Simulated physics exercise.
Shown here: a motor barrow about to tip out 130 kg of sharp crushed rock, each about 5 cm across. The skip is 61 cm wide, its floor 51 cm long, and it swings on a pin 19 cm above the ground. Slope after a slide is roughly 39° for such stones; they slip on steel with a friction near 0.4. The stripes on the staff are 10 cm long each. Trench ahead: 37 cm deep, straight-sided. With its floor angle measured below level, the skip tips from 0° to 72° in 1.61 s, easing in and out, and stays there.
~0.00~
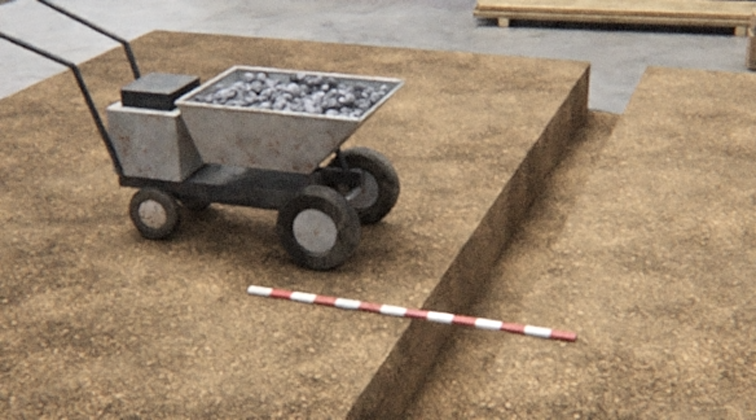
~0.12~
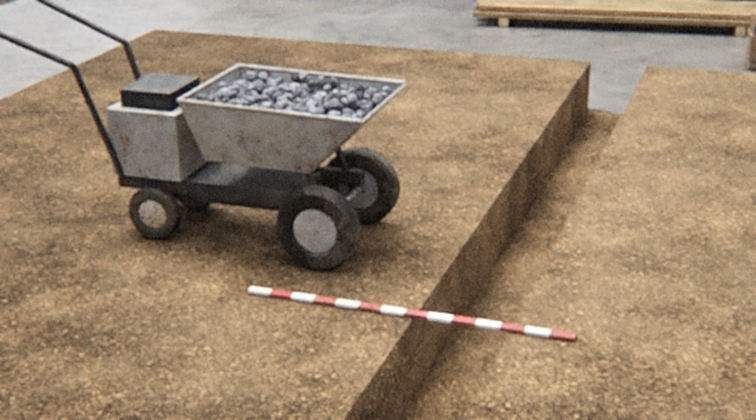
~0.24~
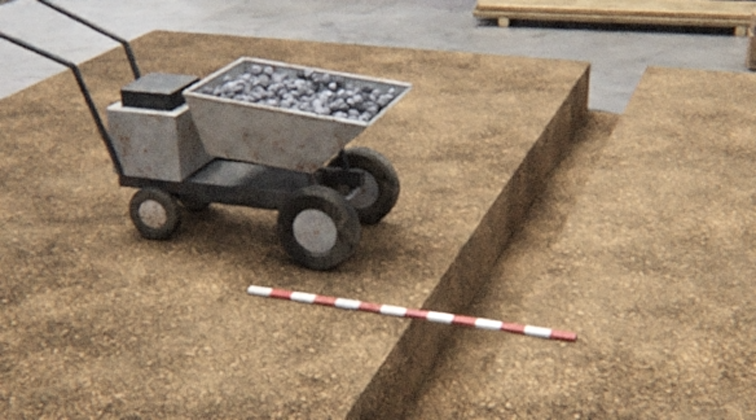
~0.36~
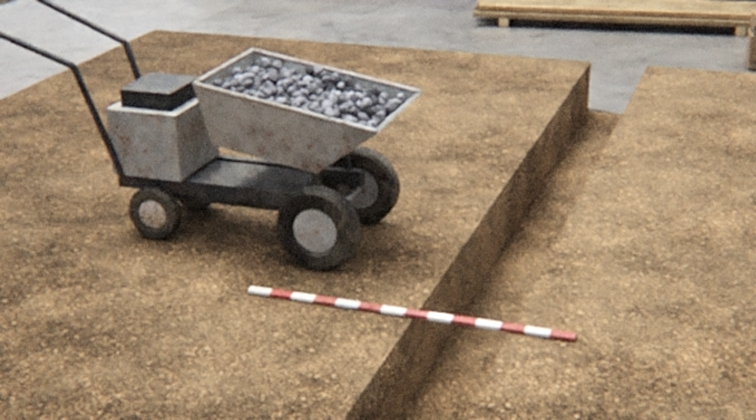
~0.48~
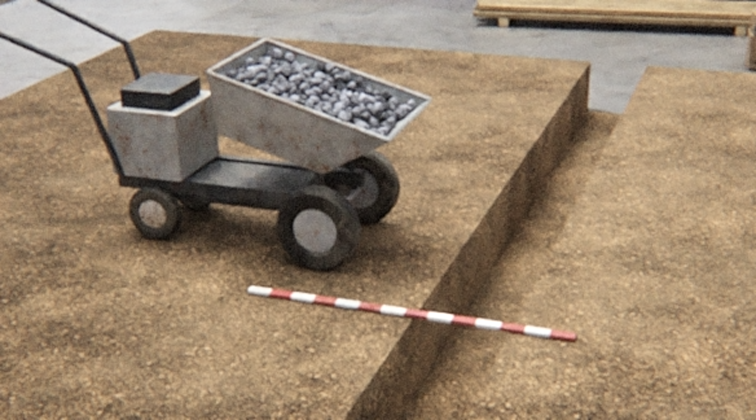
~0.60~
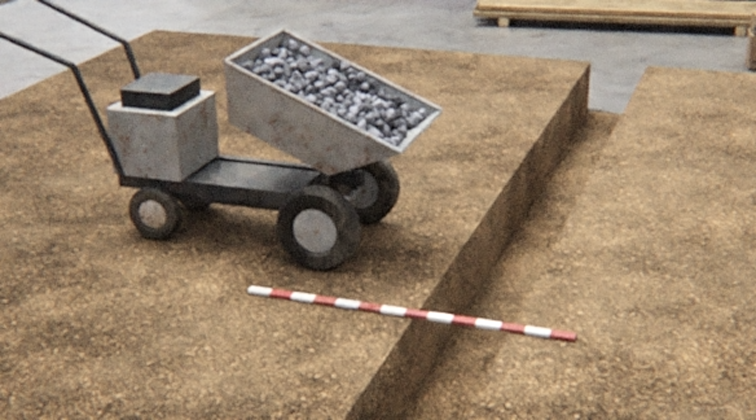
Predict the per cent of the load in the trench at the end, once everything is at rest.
Near 100 per cent.
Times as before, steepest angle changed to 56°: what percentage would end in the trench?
Roughly 35% would end there.
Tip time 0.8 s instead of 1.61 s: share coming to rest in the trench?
Near 95 per cent.
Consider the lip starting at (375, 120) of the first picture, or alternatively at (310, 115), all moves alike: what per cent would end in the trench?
Near 95 per cent from the first place, 60 from the second.
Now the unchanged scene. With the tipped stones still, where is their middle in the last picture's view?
Middle at around (500, 319), I'd say.
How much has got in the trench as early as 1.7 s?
At that moment: Approx. 40 %.
After 1.2 s the floor is at 61°; 100 % in the skip; the foremost stones are at (457, 212).
After 1.7 s the floor is at 72°; 58 % in the skip, 42 % in the trench; the foremost stones are at (540, 312).
After 2.1 s the floor is at 72°; 25 % in the skip, 75 % in the trench; the foremost stones are at (547, 287).
After 4.0 s the floor is at 72°; 0 % in the skip, 100 % in the trench; the foremost stones are at (546, 295).
